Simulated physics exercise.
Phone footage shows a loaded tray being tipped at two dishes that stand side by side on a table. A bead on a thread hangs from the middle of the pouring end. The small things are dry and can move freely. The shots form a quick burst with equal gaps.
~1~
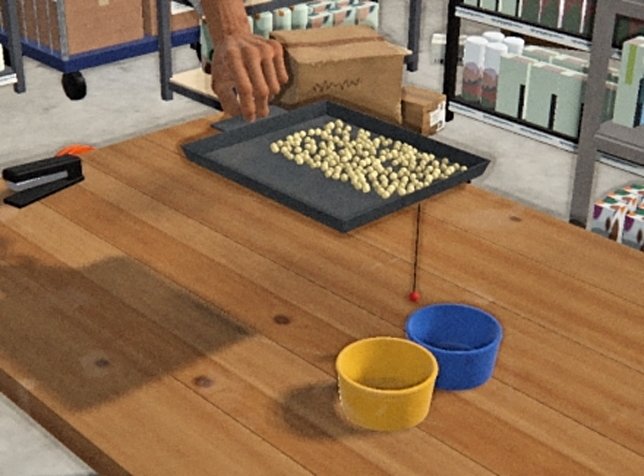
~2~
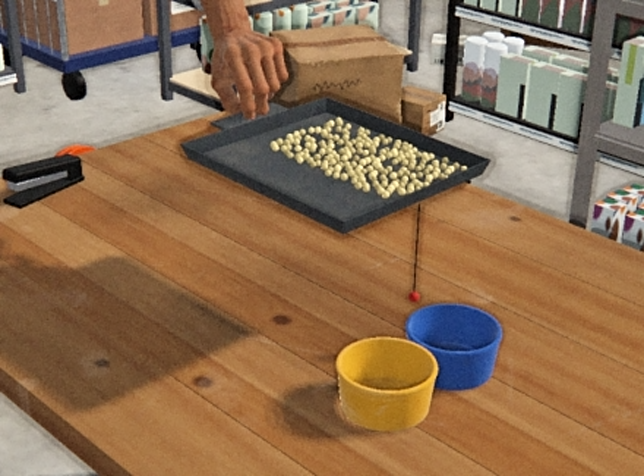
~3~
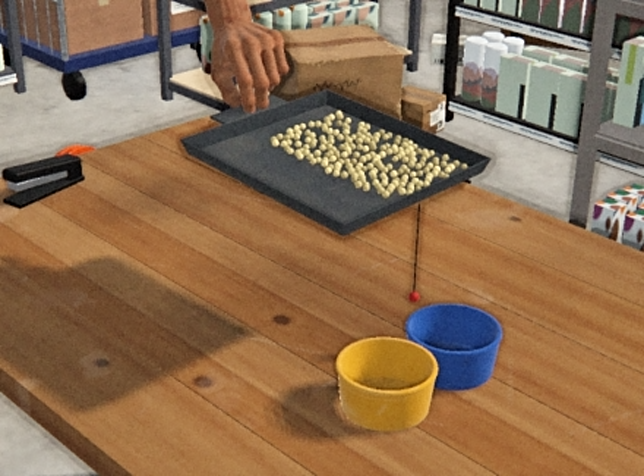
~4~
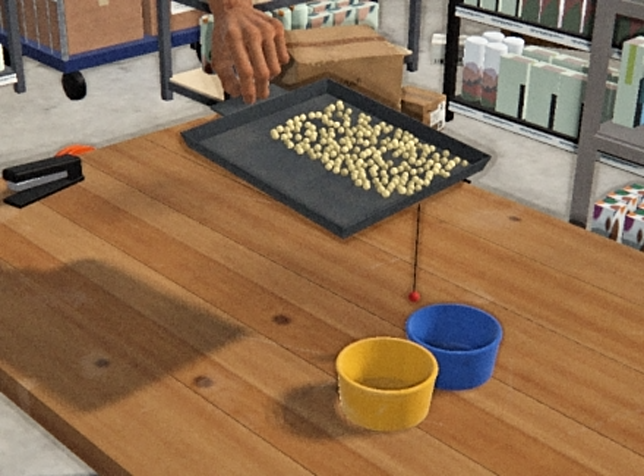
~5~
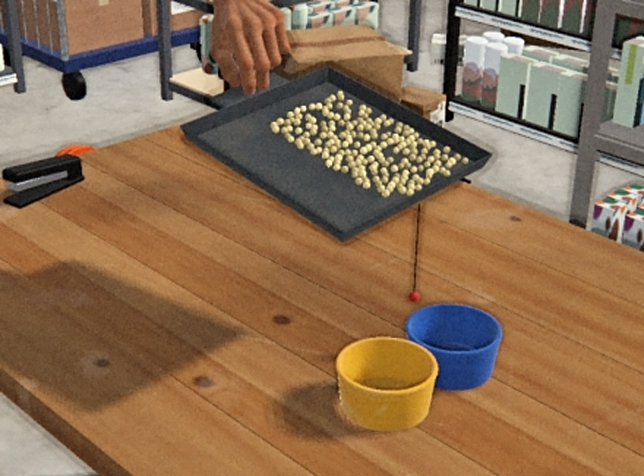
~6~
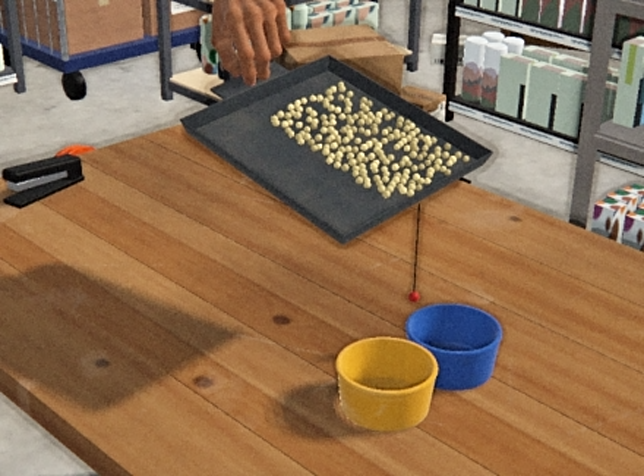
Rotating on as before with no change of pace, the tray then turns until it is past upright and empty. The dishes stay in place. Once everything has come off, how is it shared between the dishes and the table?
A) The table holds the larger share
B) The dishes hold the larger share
The table holds the larger share.
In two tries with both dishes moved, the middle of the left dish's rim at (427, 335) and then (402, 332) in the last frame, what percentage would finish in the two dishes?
Close to 10 in a hundred, then close to 30 in a hundred.
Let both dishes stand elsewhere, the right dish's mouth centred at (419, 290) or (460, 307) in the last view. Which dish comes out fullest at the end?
At place one the left of the pair; at place two the left of the pair.
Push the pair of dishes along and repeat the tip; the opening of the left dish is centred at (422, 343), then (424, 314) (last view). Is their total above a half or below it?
Short of half, then short of half.
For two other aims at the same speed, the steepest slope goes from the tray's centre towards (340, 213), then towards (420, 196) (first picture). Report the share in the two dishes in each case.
Around 10 per cent first, around 40 per cent next.
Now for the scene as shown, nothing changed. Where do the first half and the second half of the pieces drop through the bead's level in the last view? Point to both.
The early half goes through (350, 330), the late half through (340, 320).
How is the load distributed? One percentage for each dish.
I'd say some 20 in a hundred wind up in the left dish, and some 0 in a hundred in the right.
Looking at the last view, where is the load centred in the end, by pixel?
Near pixel (329, 386).
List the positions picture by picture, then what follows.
The first picture shows corners of the pouring end at (344, 217) and (483, 160), level; middle of the load at (367, 162), soya beans; left dish at (422, 401); right dish at (488, 362); bead on its thread at (414, 297).
The second picture shows corners of the pouring end at (344, 218) and (483, 160), level; middle of the load at (367, 160).
The third picture shows corners of the pouring end at (344, 220) and (483, 158), tipped barely, lowest at the left corner; middle of the load at (367, 157).
The fourth picture shows corners of the pouring end at (344, 224) and (484, 156), tipped a little, lowest at the left corner; middle of the load at (368, 153).
The fifth picture shows corners of the pouring end at (344, 227) and (485, 153), tipped a little, lowest at the left corner; middle of the load at (368, 148).
The sixth picture shows corners of the pouring end at (344, 231) and (485, 151), tipped a little, lowest at the left corner; middle of the load at (369, 144); left dish at (422, 401); right dish at (488, 362).
Soon after the last picture, tray tipped steeply; nearly all on the tray; a small part in the left dish; a stray few outside both; a stray few in the air.
A little later, tray tipped right over; a small part on the tray; about a quarter in the left dish; about half outside both; a small part in the air.
Later still, tray tipped past a quarter turn; about a quarter in the left dish; most outside both.
At rest, tray tipped past a quarter turn; about a quarter in the left dish; none in the right dish; most outside both.
